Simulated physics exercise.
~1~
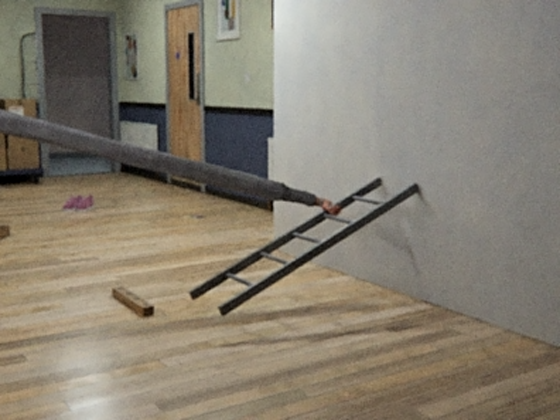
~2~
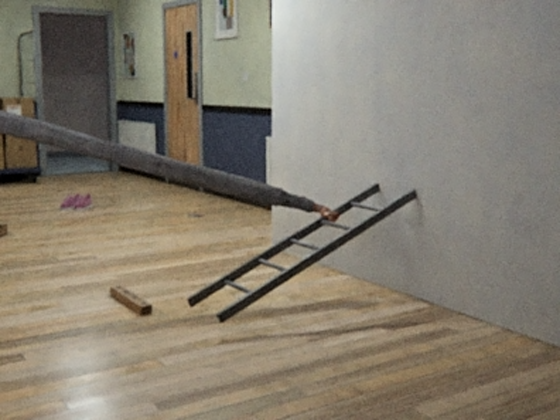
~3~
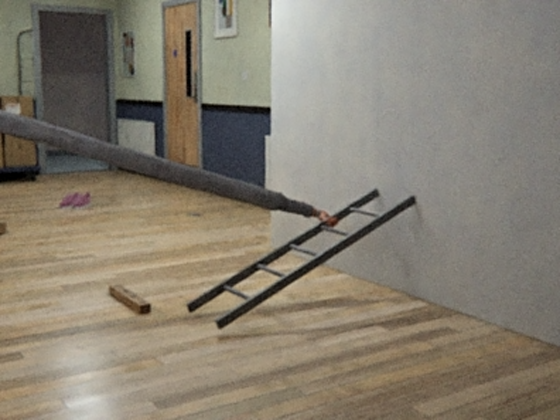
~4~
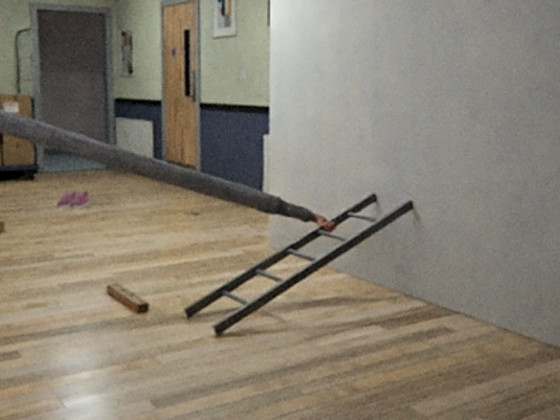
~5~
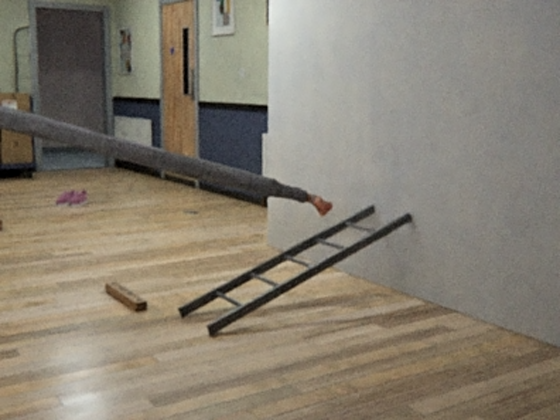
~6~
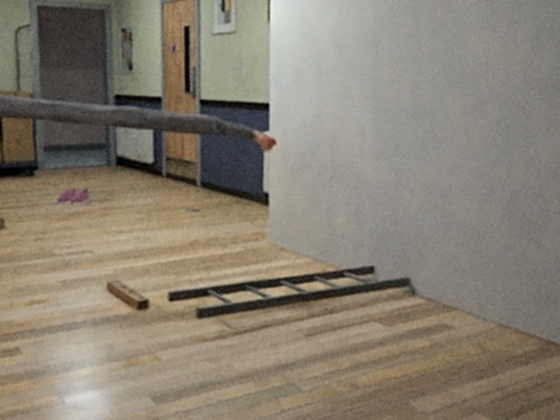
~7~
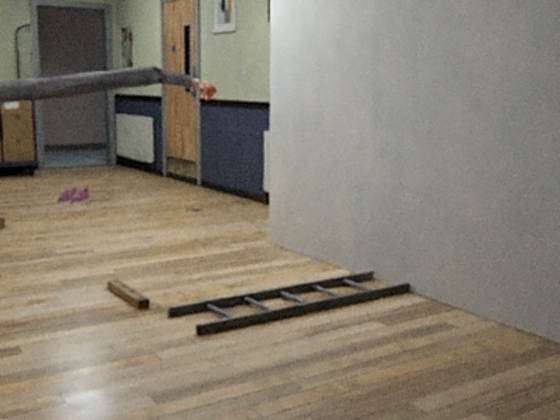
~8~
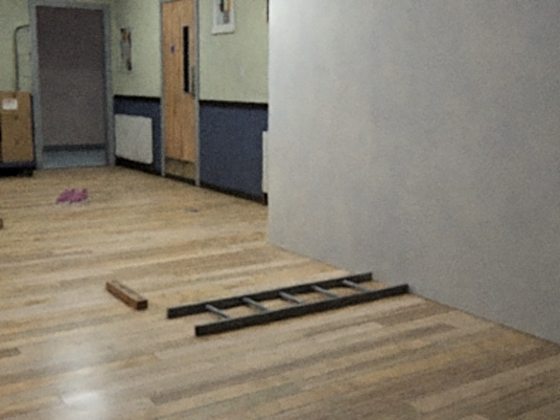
A grey rack leaning on a wall slides down flat onto the floor once a hand releases it.
